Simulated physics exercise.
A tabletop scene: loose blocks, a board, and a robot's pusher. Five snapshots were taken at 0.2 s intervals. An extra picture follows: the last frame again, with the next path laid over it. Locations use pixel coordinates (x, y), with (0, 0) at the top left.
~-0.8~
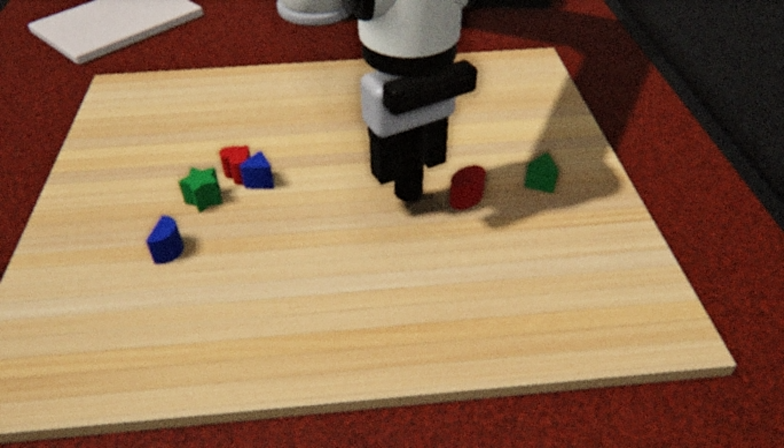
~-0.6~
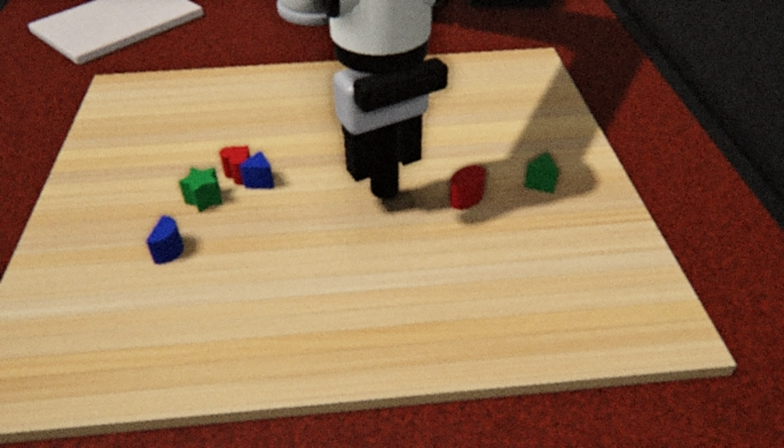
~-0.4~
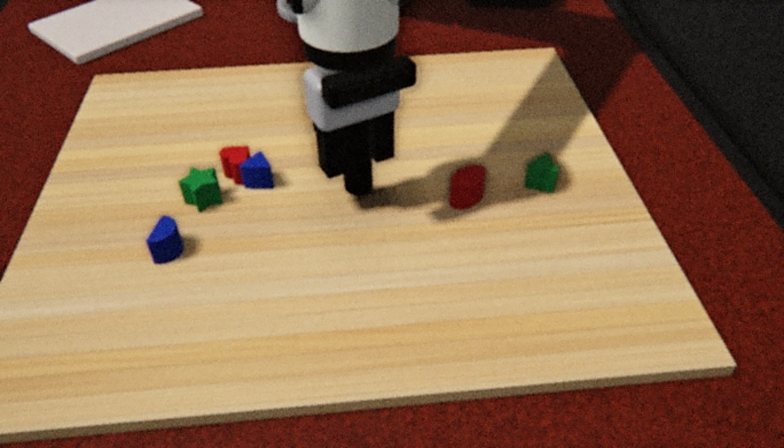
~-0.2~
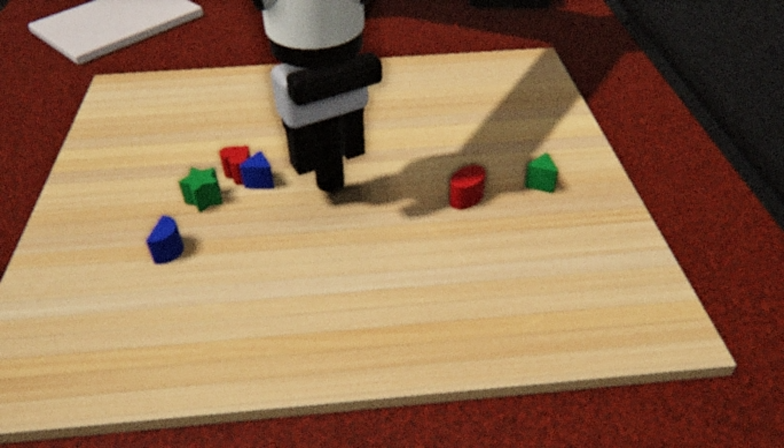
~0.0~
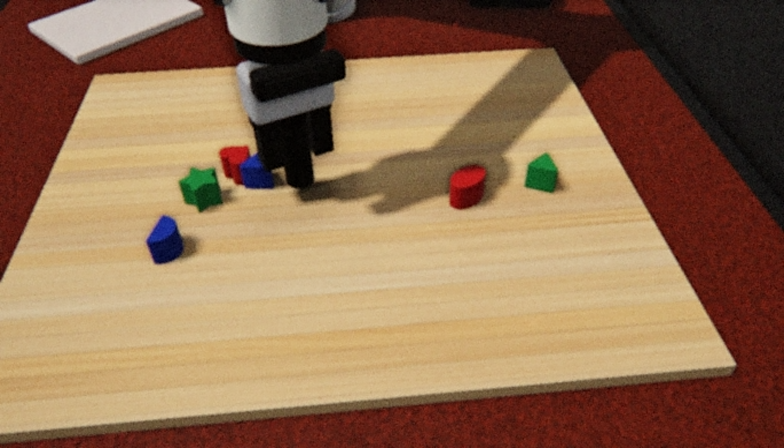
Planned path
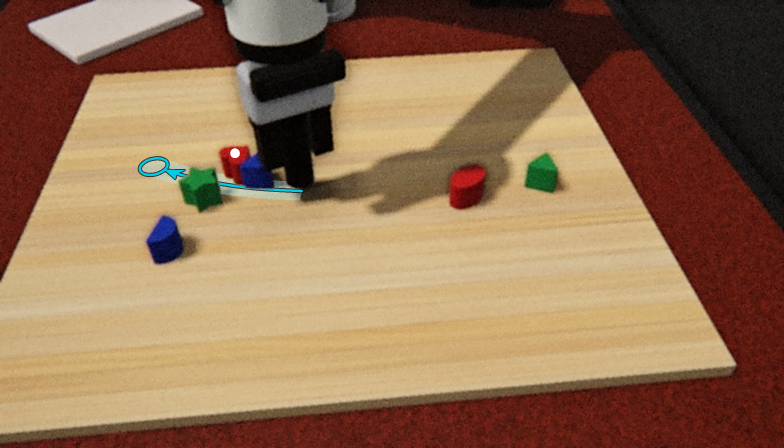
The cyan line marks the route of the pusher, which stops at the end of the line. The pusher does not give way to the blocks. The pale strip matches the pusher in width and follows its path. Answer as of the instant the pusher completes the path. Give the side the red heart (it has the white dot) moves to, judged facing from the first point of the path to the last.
With start-to-end as forward, it shifts right.
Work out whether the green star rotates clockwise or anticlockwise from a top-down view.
It turns round anticlockwise.
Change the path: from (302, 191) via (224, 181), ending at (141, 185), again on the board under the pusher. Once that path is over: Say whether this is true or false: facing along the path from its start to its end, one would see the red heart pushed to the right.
The claim holds.
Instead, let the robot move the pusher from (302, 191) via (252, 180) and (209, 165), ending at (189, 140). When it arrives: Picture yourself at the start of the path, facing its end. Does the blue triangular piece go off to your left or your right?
Taking start-to-end as forward, the block's sideways shift goes to the left.
The line goes from (302, 191) over (222, 184) to (154, 166); the dot is on the red heart.
The first path, step by step. One third of the way, pusher at (245, 177); red heart at (212, 146), turned 50° clockwise; blue triangular piece at (219, 158), turned 15° clockwise.
Two thirds of the way, pusher at (194, 168); green star at (187, 177), turned 60° anticlockwise; red heart at (204, 140), turned 105° clockwise; blue triangular piece at (173, 149), turned 75° clockwise.
At the end, pusher at (150, 156); green star at (187, 177), turned 60° anticlockwise; red heart at (204, 140), turned 105° clockwise; blue triangular piece at (132, 136), turned 70° clockwise.
